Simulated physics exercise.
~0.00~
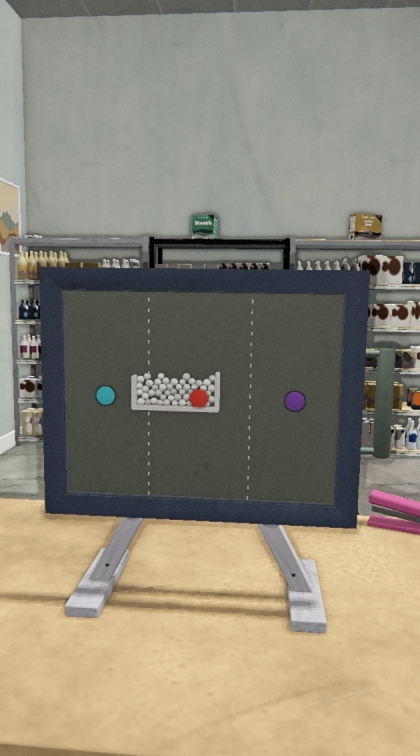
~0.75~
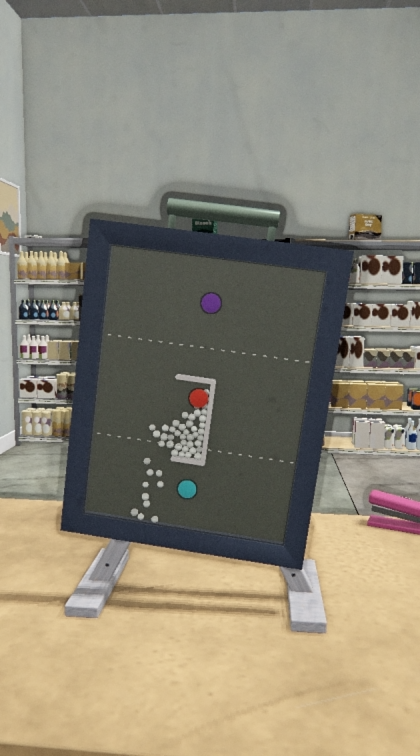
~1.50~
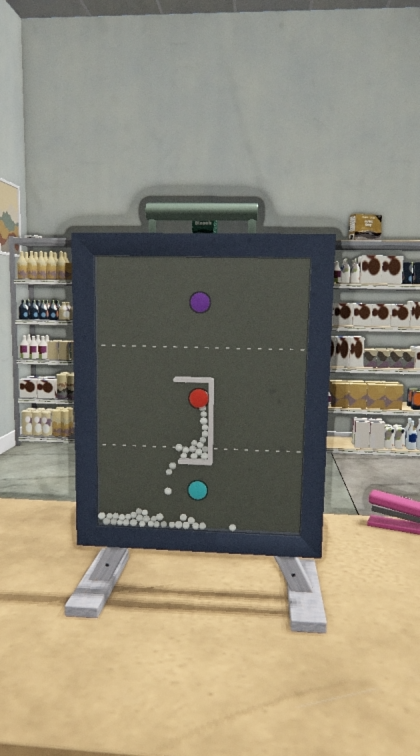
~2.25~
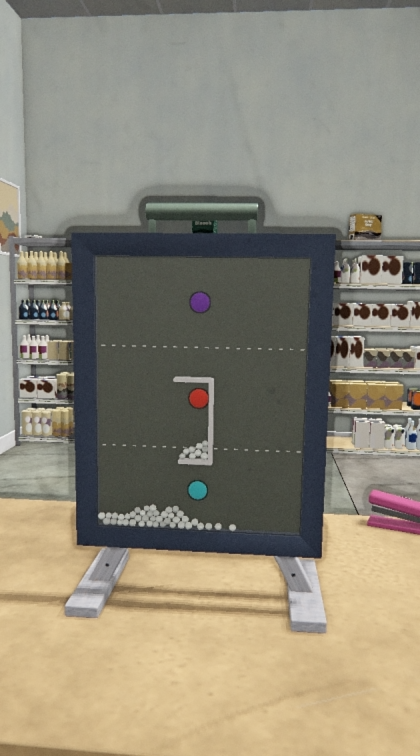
A framed board turns anticlockwise onto its side, spilling small white balls toward the turquoise dot's strip.
